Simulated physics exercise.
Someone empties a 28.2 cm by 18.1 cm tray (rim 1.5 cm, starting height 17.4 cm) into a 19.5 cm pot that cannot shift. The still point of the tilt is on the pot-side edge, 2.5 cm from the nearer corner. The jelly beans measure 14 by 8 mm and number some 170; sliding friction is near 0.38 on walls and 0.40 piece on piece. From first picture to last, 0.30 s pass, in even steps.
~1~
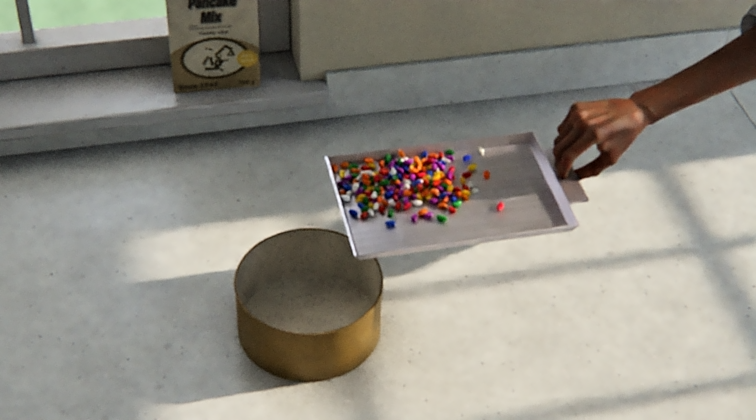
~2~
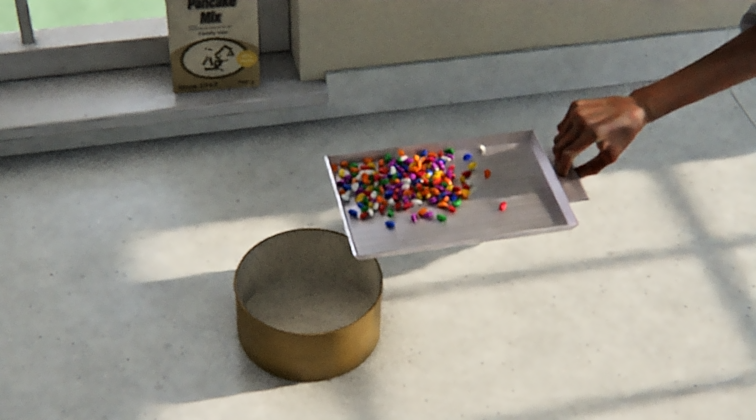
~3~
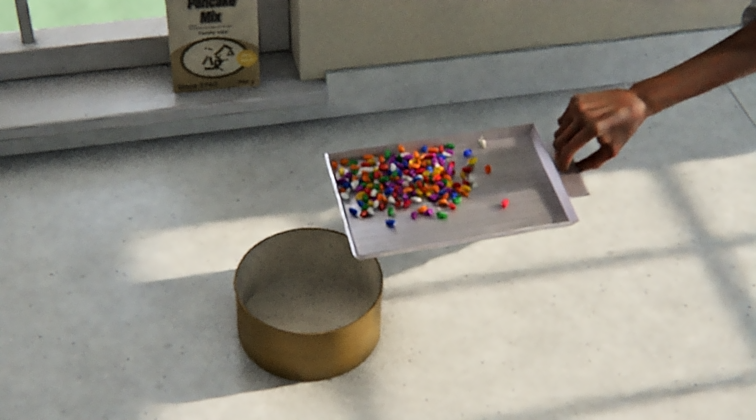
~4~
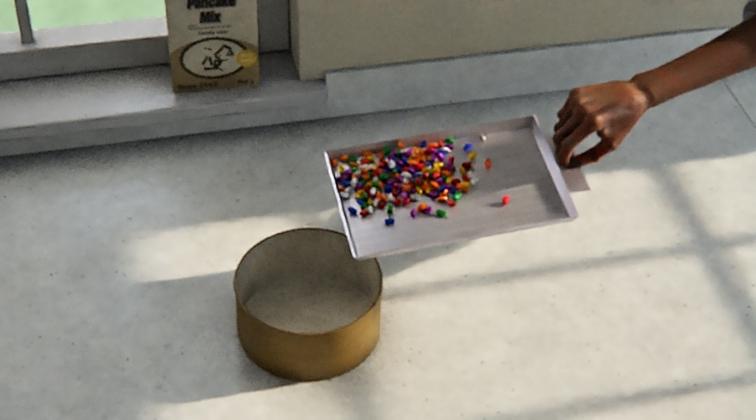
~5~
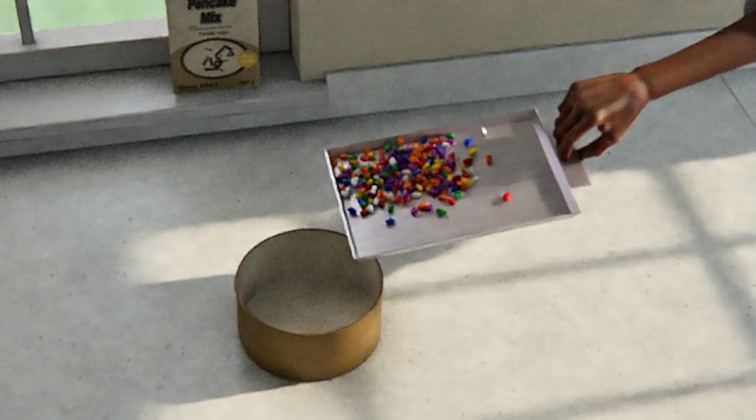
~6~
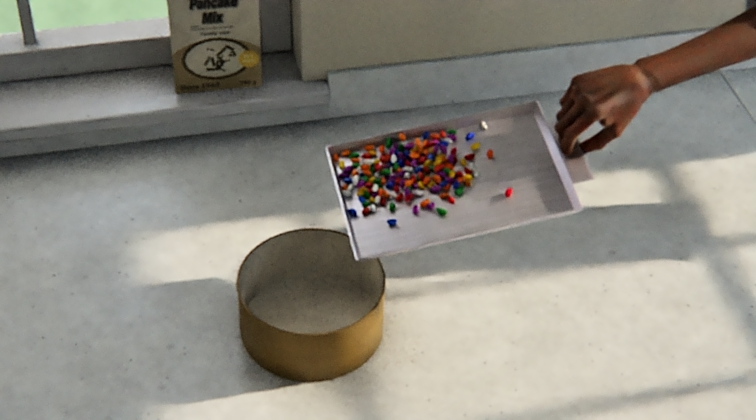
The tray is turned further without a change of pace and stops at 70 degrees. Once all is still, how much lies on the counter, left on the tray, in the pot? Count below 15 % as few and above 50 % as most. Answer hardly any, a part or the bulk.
On the counter: A part; left on the tray: Hardly any; in the pot: The bulk.
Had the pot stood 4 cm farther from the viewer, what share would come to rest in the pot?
In that case some 20 per cent.
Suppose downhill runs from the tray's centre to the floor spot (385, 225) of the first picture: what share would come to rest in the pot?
Some 95 per cent.
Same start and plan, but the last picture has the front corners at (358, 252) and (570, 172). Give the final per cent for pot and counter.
Pot 70, counter 20.
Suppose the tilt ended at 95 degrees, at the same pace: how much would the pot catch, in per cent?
Then about 70 per cent.
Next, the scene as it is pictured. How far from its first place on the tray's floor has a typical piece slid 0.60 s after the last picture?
Some 7 cm.
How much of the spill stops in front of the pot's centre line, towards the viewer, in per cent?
Roughly 100 per cent.
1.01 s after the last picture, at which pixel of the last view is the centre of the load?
At about (365, 245).
Then, 0.60 s after the last picture, tilt 39 degrees; the tray holds 100 %, the pot 0 %.
Then, 1.01 s after the last picture, tilt 57 degrees; the tray holds 70 %, the pot 10 %.
Then, 1.50 s after the last picture, tilt 70 degrees; the tray holds 10 %, the pot 55 %.
In the end, counter 35 %, tray 0 %, pot 65 %.
